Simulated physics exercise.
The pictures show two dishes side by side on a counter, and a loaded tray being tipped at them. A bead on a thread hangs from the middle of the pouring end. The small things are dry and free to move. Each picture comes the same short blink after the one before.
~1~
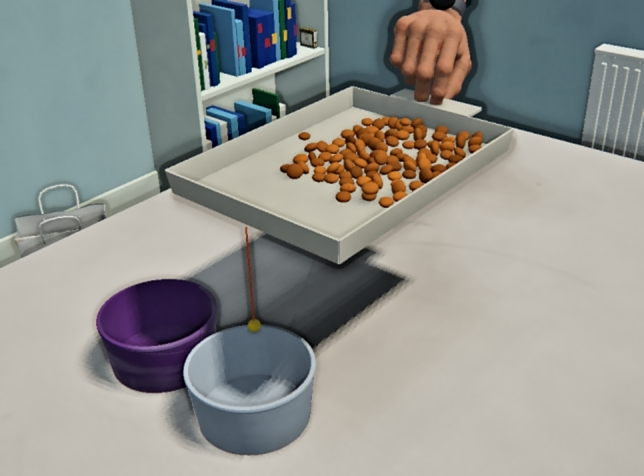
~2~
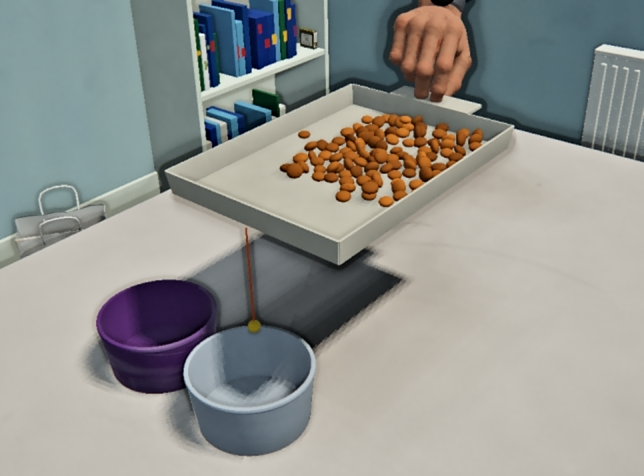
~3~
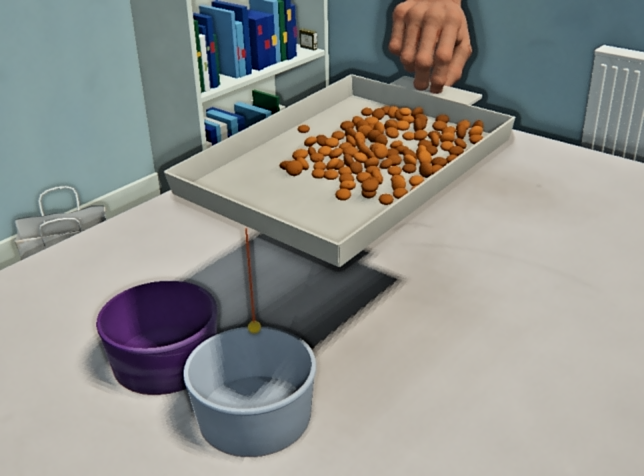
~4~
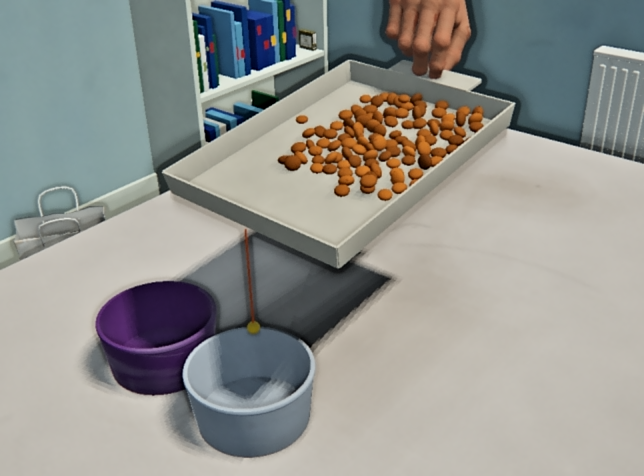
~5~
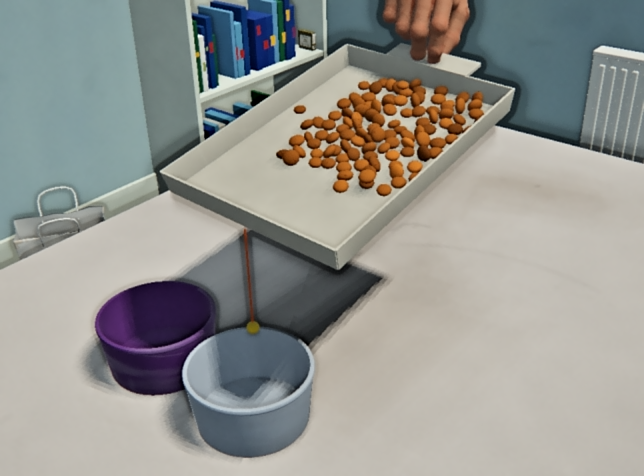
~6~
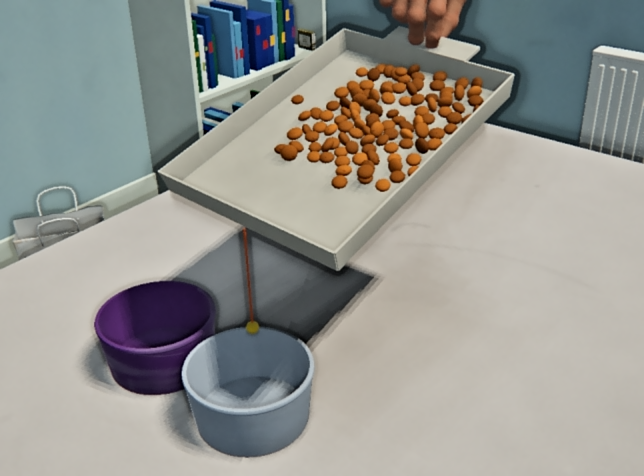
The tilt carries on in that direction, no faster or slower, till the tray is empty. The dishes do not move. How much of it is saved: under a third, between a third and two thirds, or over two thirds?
Together they catch from one third to two thirds.
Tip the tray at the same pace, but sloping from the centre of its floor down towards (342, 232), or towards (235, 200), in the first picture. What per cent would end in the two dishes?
Near 10 % and 80 %.
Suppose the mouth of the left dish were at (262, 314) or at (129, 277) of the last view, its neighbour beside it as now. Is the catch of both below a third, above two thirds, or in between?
The first try: Under a third. The second: Under a third.
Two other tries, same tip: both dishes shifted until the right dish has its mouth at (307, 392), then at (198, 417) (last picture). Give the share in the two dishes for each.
In turn 70 and 30 in a hundred.
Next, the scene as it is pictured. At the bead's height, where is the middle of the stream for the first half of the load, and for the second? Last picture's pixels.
At about (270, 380), then at (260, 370).
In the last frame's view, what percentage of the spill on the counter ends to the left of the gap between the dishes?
About 20 per cent.
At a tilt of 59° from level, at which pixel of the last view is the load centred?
Near (291, 218).
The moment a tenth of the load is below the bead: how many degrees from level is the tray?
At some 65 degrees.
Soon, tray tipped steeply; nearly all on the tray; a small part in the air.
A while on, tray tipped right over; about half on the tray; a small part in the right dish; about a quarter outside both; a stray few in the air.
Towards the end, tray tipped past a quarter turn; about half in the right dish; about half outside both.
Finally, tray tipped past a quarter turn; about half in the right dish; none in the left dish; about half outside both.
